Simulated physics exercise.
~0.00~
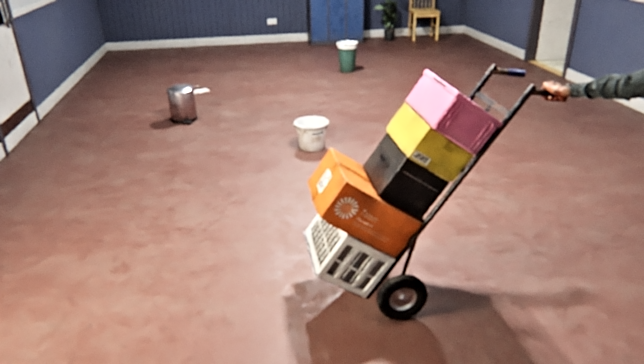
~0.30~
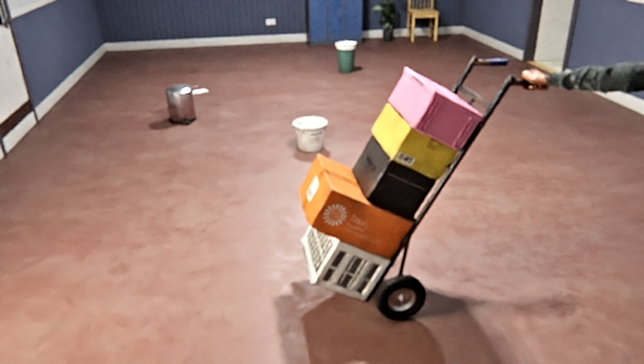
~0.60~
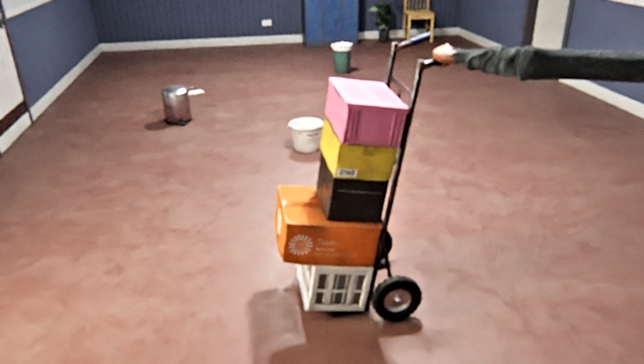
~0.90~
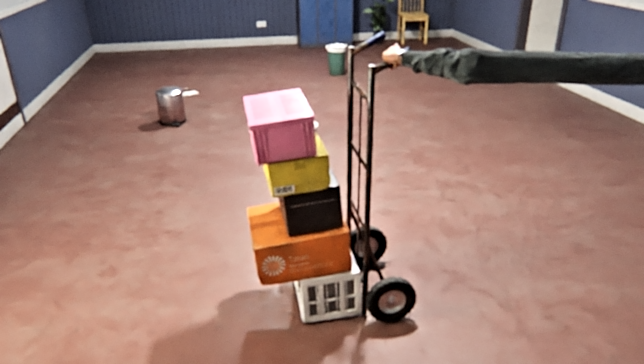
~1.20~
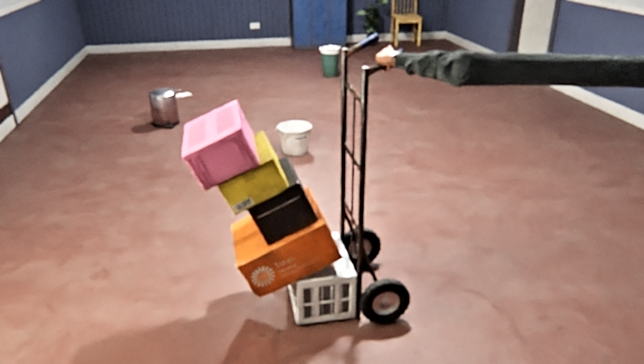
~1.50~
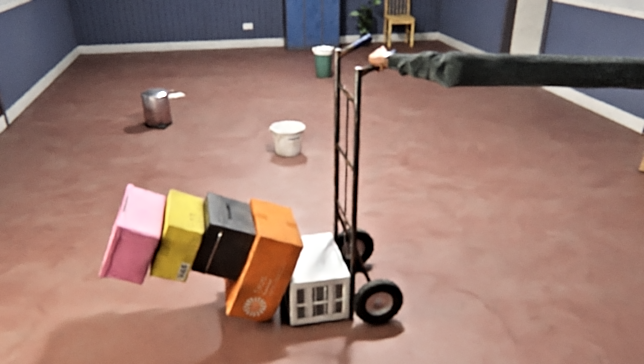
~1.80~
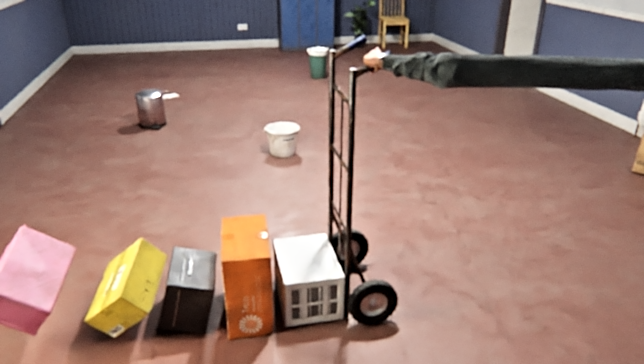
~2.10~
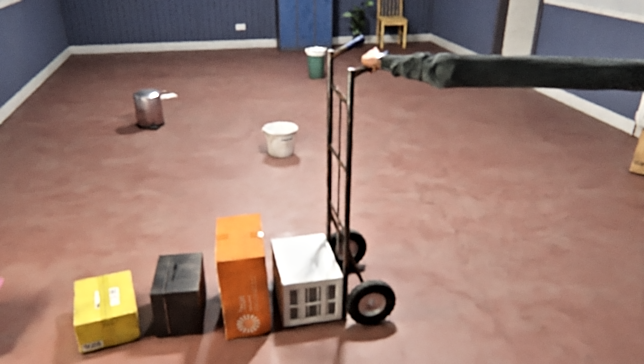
The clip opens on a hand gripping a tilted two-wheeled hand truck stacked with a white crate, an orange box, a black box, a yellow box and a pink tote on top. The arm pushes the handles to the left, swinging the truck upright until its base meets the floor. The truck stops, but the upper four items keep tipping left, away from the frame. They topple together and separate across the reddish floor. The pink tote tumbles out of view at left, while the yellow, black and orange boxes settle in a row beside the white crate, still at the upright truck's base.
